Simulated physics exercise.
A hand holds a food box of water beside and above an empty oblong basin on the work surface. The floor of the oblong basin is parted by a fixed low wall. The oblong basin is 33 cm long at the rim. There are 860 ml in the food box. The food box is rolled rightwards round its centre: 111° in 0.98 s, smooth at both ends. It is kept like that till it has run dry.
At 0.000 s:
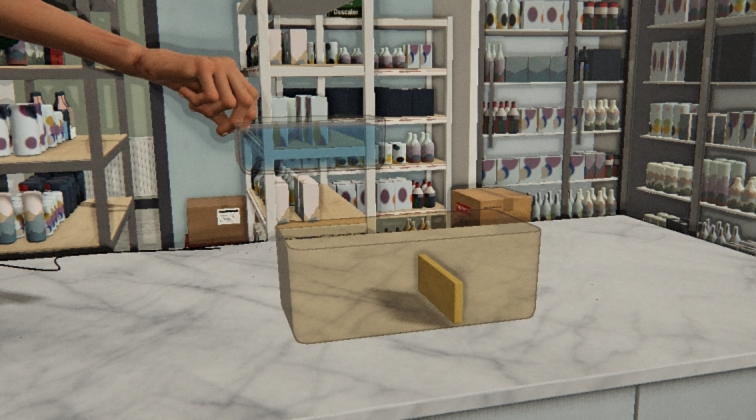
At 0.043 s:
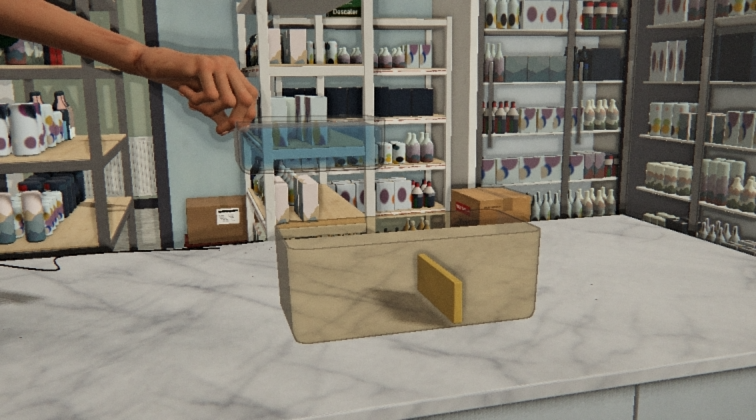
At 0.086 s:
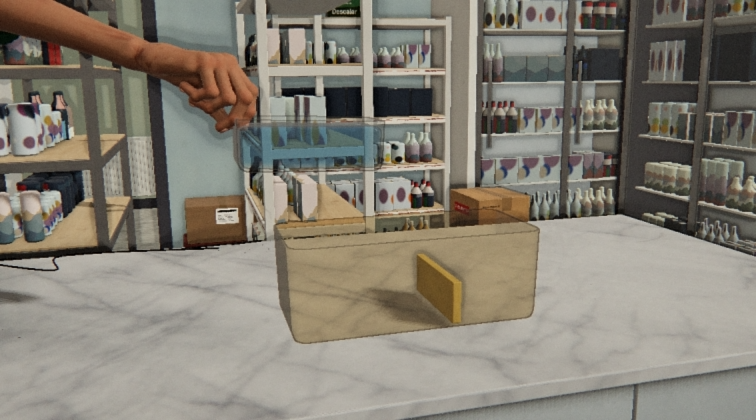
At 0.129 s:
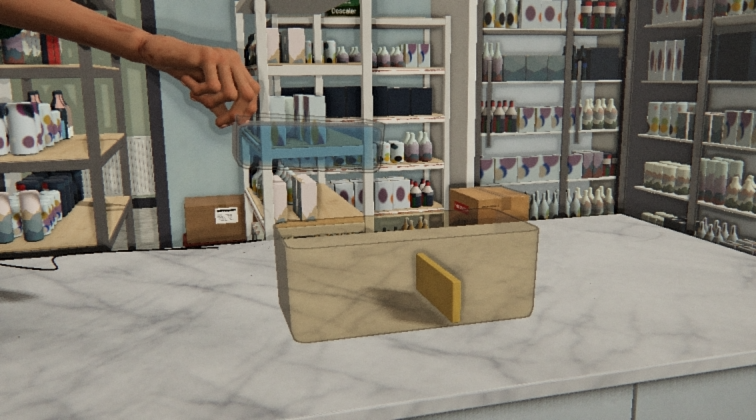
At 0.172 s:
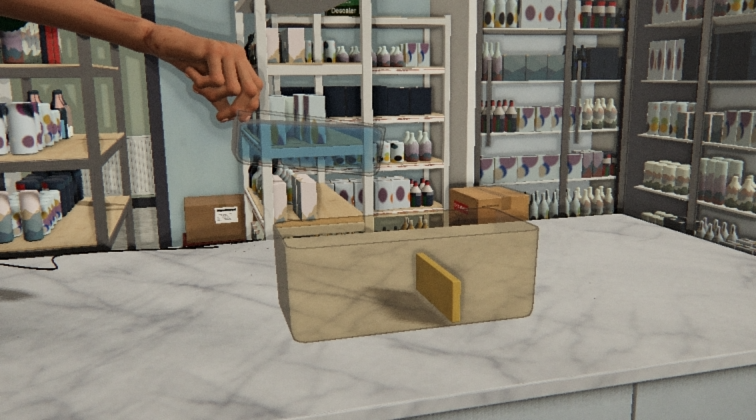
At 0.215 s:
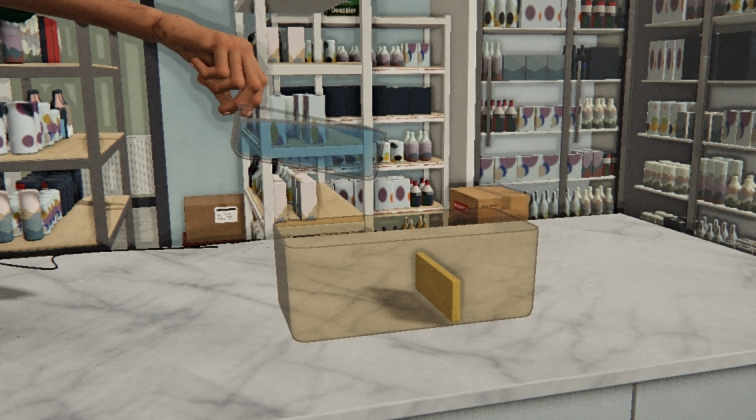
A bare hand reaches in from the upper left, holding a clear, blue-tinted food box of water above a marble-patterned counter in a shop, seen from slightly above with stocked shelves behind. Below and to the right sits an empty, see-through tan basin, with an upright yellow block showing at it. The box starts level, then slowly tilts a little rightwards, while the basin stays still.
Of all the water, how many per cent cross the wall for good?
The far part has some 14 per cent.
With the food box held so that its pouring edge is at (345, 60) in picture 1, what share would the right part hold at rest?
In that case some 5 per cent.
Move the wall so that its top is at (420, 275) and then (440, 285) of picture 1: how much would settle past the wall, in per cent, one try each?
In turn about 55 and 30 per cent.
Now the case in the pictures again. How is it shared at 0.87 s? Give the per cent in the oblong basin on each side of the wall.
Some 72 per cent left and 14 right.
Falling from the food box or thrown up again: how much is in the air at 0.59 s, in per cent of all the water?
About 42 per cent.
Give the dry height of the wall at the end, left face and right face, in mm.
Left about 36 mm, right about 50 mm.
By 0.59 s the tilt is 74° and 22 per cent is still to pour, 29 is left of the wall and 7 right of it.
By 0.87 s the tilt is 108° and 3 per cent is still to pour, 72 is left of the wall and 14 right of it.
By 1.16 s the tilt is 111° and 0 per cent is still to pour, 77 is left of the wall and 14 right of it.
By 1.48 s the tilt is 111° and 0 per cent is still to pour, 77 is left of the wall and 14 right of it.
At rest 77 per cent lies left of the wall, 14 right of it and 9 outside.
